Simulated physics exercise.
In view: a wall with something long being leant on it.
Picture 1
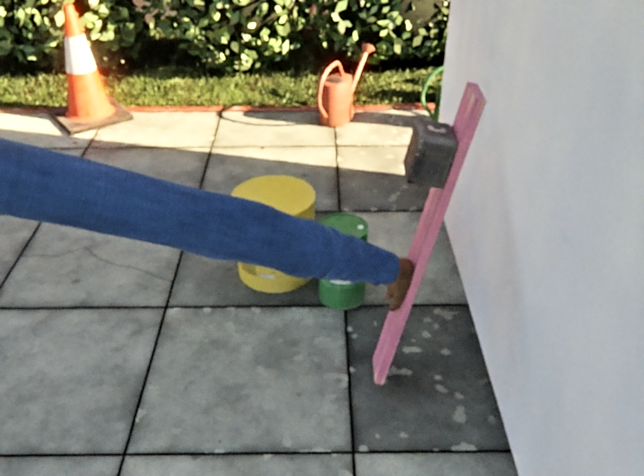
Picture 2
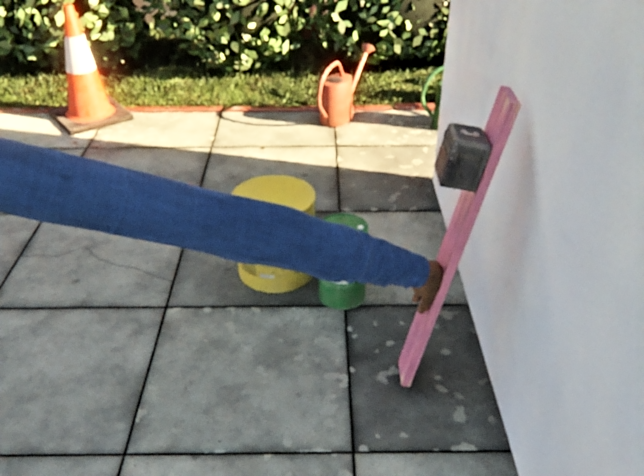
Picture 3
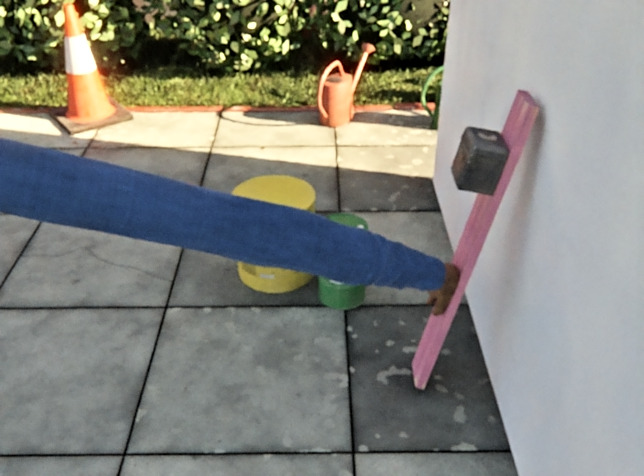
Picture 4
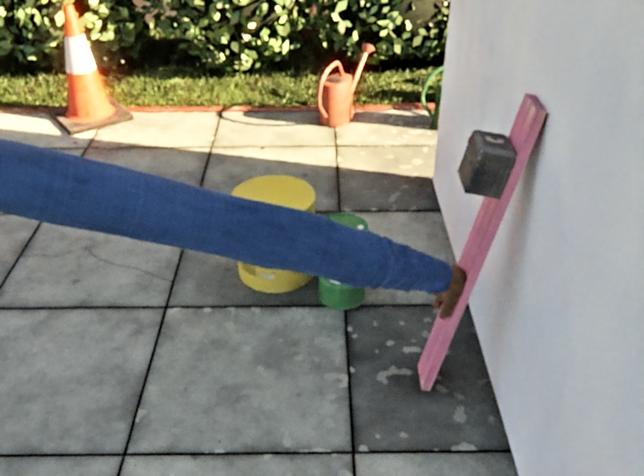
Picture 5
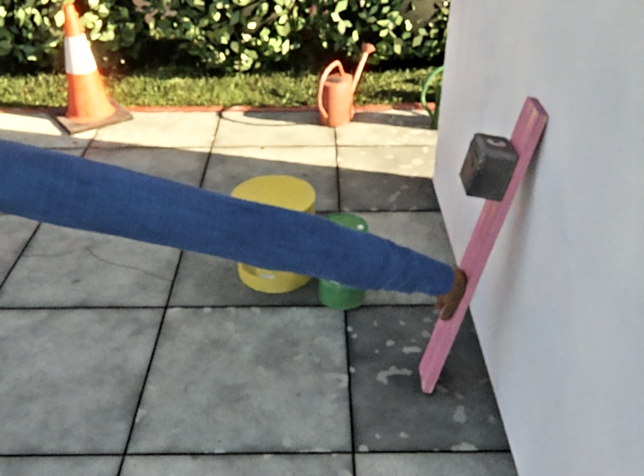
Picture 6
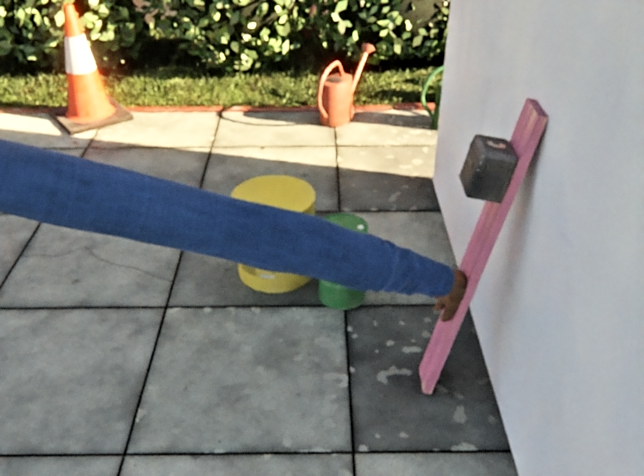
A pink plank with a dark block against its upper part moves right in the grip of a blue-sleeved arm until it leans on a pale wall, then shifts barely at all, the hand still on it.
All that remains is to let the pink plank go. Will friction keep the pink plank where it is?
The plank remains leaning.
Then, 0.40 s past the last view, nothing moves.
Then, 0.90 s past the last view, pink plank resting near (474, 263).
Finally, all 3 still in place. Final places as the last picture's camera would see them, pink plank near (474, 263). The plank stays up.
